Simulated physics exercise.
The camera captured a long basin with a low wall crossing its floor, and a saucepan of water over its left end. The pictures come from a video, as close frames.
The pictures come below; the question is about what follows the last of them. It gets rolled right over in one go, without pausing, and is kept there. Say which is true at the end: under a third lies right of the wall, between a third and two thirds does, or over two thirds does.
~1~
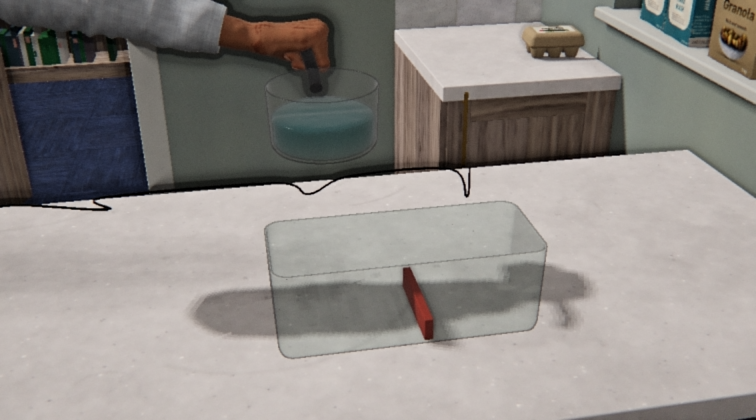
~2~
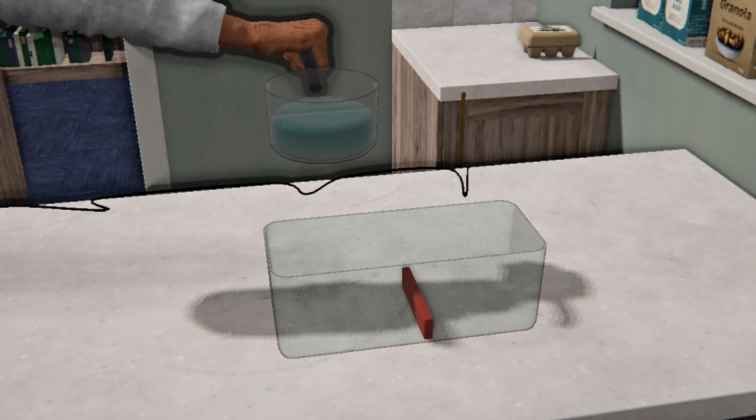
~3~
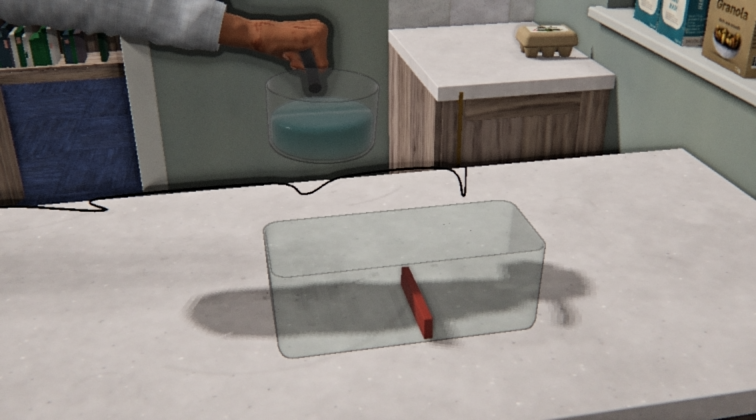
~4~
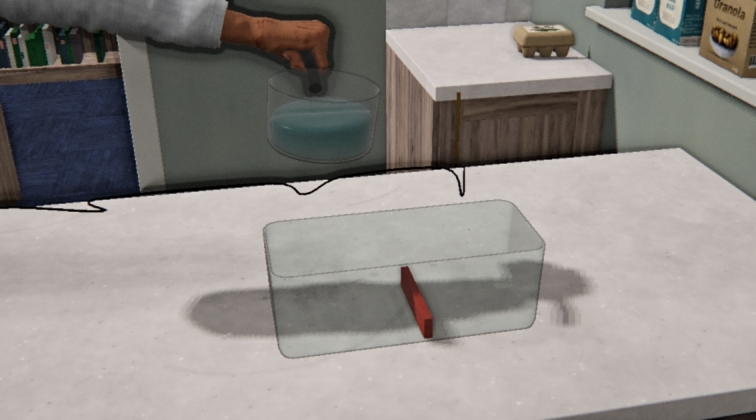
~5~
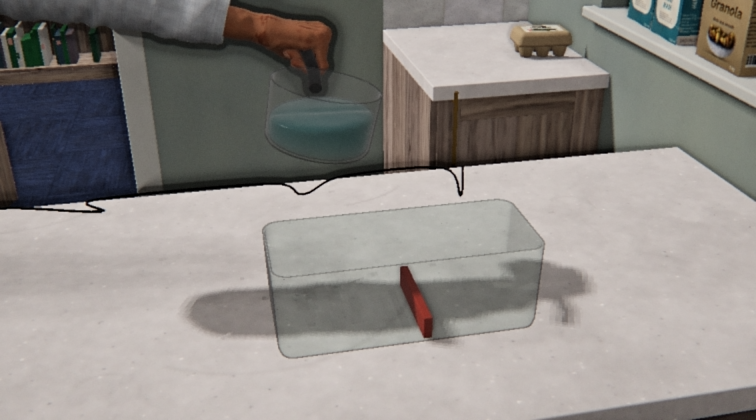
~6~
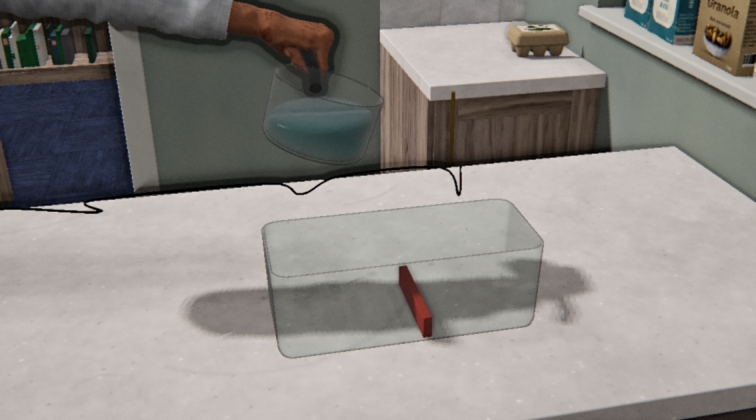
The share right of the wall fails to exceed two thirds but reaches one third.
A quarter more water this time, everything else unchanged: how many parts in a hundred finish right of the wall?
60 per cent.
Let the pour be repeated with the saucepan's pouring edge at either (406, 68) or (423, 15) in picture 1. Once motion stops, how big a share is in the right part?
85 and 85 per cent.
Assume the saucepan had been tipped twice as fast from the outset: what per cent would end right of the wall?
About 25 per cent.
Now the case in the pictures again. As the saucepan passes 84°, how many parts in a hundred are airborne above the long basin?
45 %.
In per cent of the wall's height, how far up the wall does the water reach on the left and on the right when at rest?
Roughly 30 left of the wall, roughly 40 right of it.
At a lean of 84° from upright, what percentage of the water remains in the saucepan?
Around 55 in a hundred has not poured out yet.
A moment on, the saucepan is tipped on its side and 53 per cent is still to pour, 2 is left of the wall and 2 right of it.
Next, the saucepan is tipped right over and 6 per cent is still to pour, 28 is left of the wall and 52 right of it.
Then the saucepan is tipped right over and 0 per cent is still to pour, 47 is left of the wall and 52 right of it.
Later the saucepan is tipped right over and 0 per cent is still to pour, 46 is left of the wall and 52 right of it.
At rest 46 per cent lies left of the wall, 52 right of it and 1 outside.
